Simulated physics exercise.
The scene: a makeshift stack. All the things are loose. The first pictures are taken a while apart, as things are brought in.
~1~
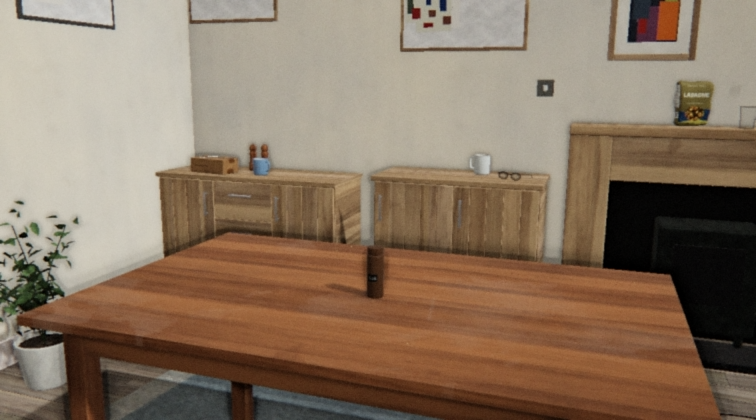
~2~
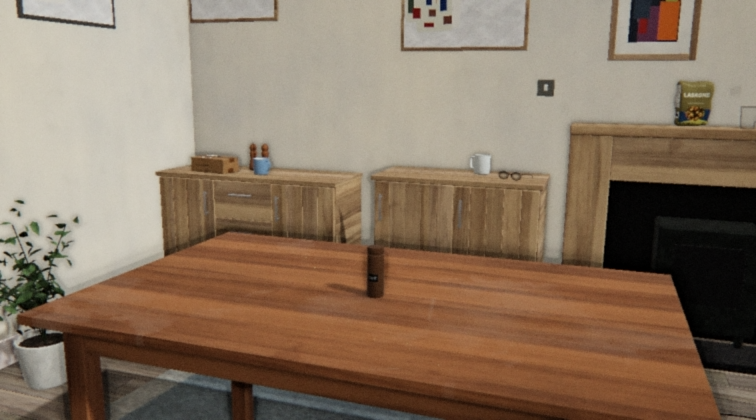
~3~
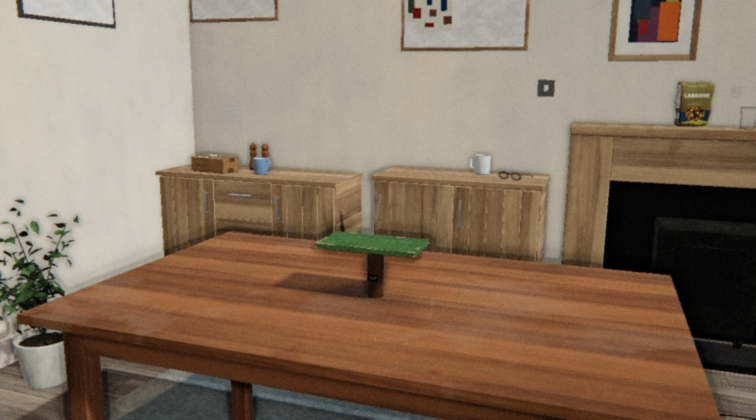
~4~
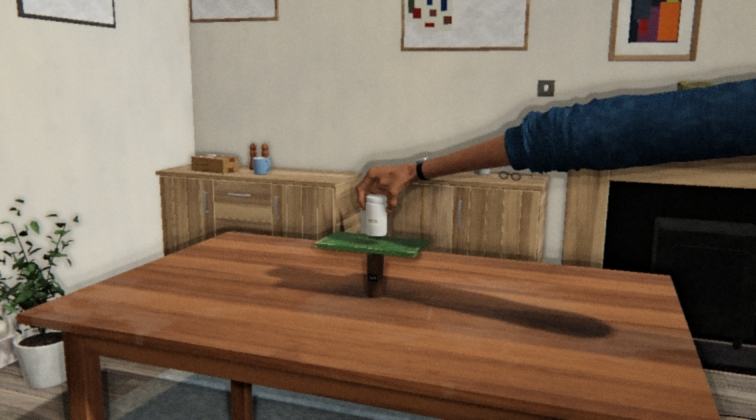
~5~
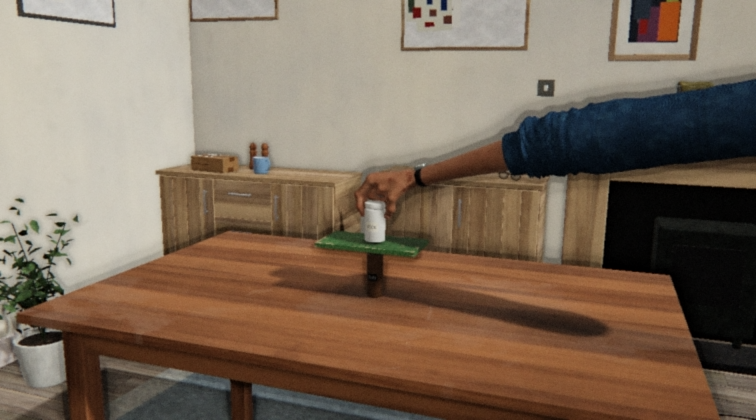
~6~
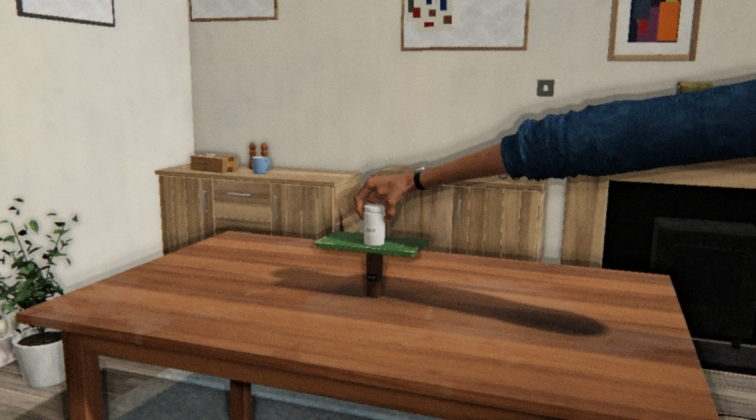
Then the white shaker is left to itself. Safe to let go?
As it turns out, it keeps its balance.
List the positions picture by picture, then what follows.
In the first picture, the last thing is not in view yet.
In the second picture, the last thing is not in view yet.
In the third picture, the last thing is not in view yet; green board (373, 243).
In the fourth picture, on its way; white shaker (376, 215); green board (373, 243).
In the fifth picture, on its way; white shaker (375, 221); green board (373, 243).
In the sixth picture, set down, still held; white shaker (374, 225); green board (372, 243).
Then, 0.30 s past the last view, nothing moves.
Then, 0.70 s past the last view, white shaker resting near (374, 225).
Finally, all 3 still in place. Final places as the last picture's camera would see them, white shaker near (374, 225). The stack holds.
